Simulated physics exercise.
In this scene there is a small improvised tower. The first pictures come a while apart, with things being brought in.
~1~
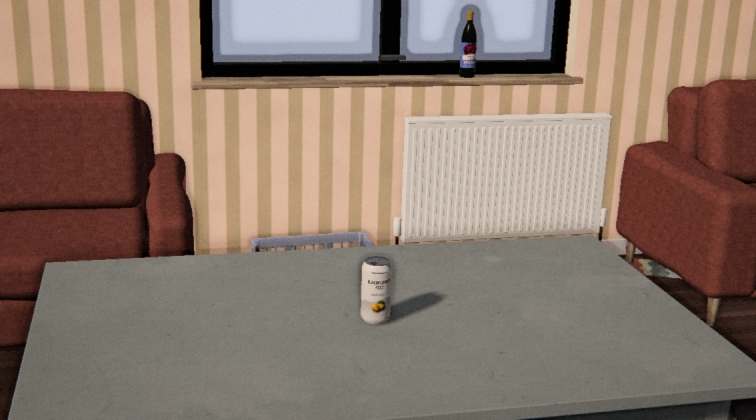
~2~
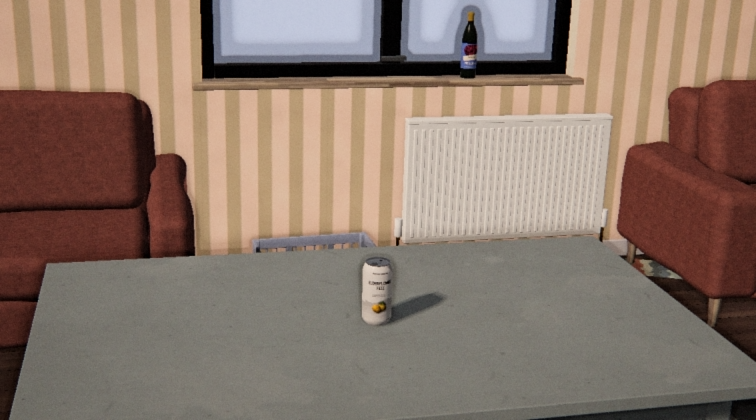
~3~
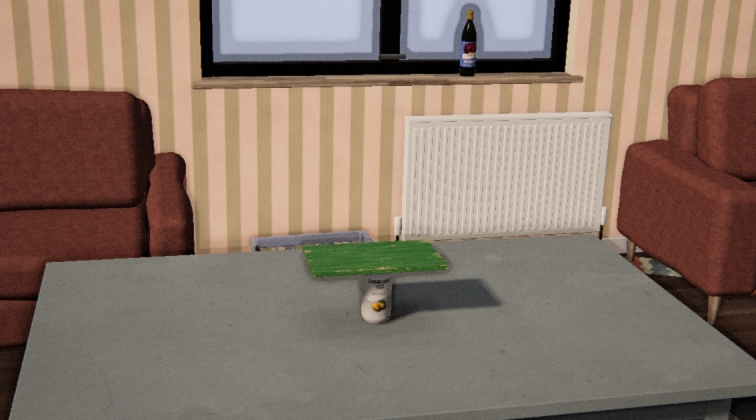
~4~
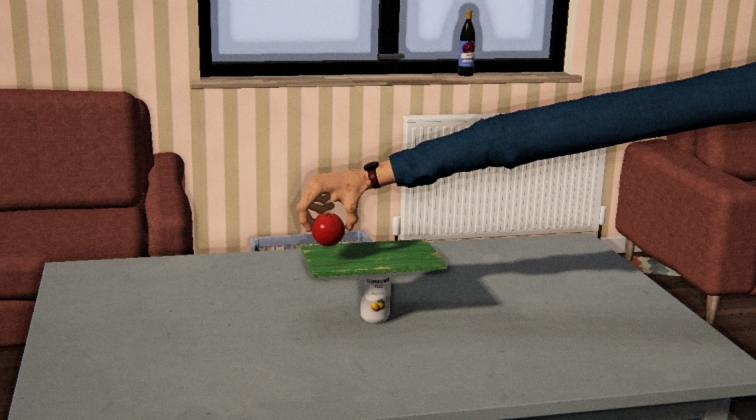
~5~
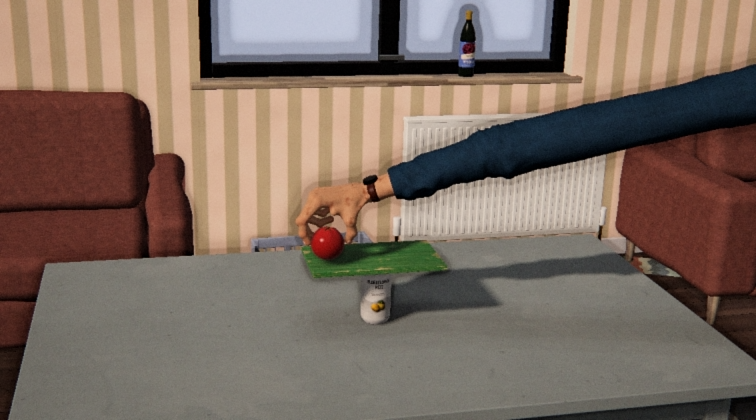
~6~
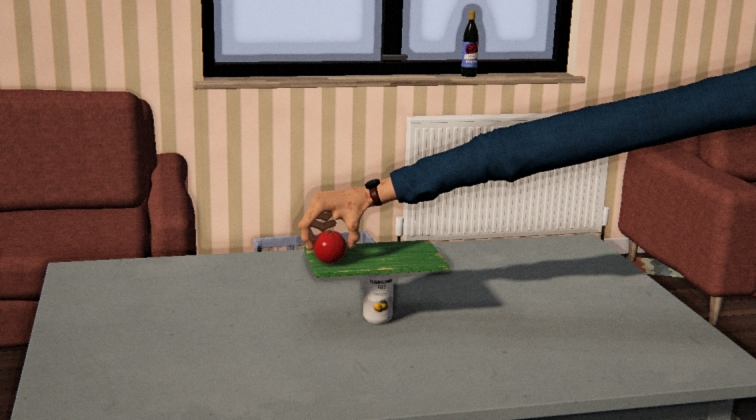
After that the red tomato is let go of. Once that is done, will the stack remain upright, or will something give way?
Nice try - it doesn't all stay together, though.
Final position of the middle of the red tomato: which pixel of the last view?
At about (329, 314).
Then, 0.30 s after the last picture, red tomato now fallen; green board tipped 48° from how it was.
Then, 0.40 s after the last picture, green board on its side.
Then, 0.70 s after the last picture, green board upside down.
Then, 0.80 s after the last picture, green board now fallen.
At rest, fallen, red tomato and green board; white can in place. Seen from the same camera at the end, red tomato near (329, 314). The stack comes apart.
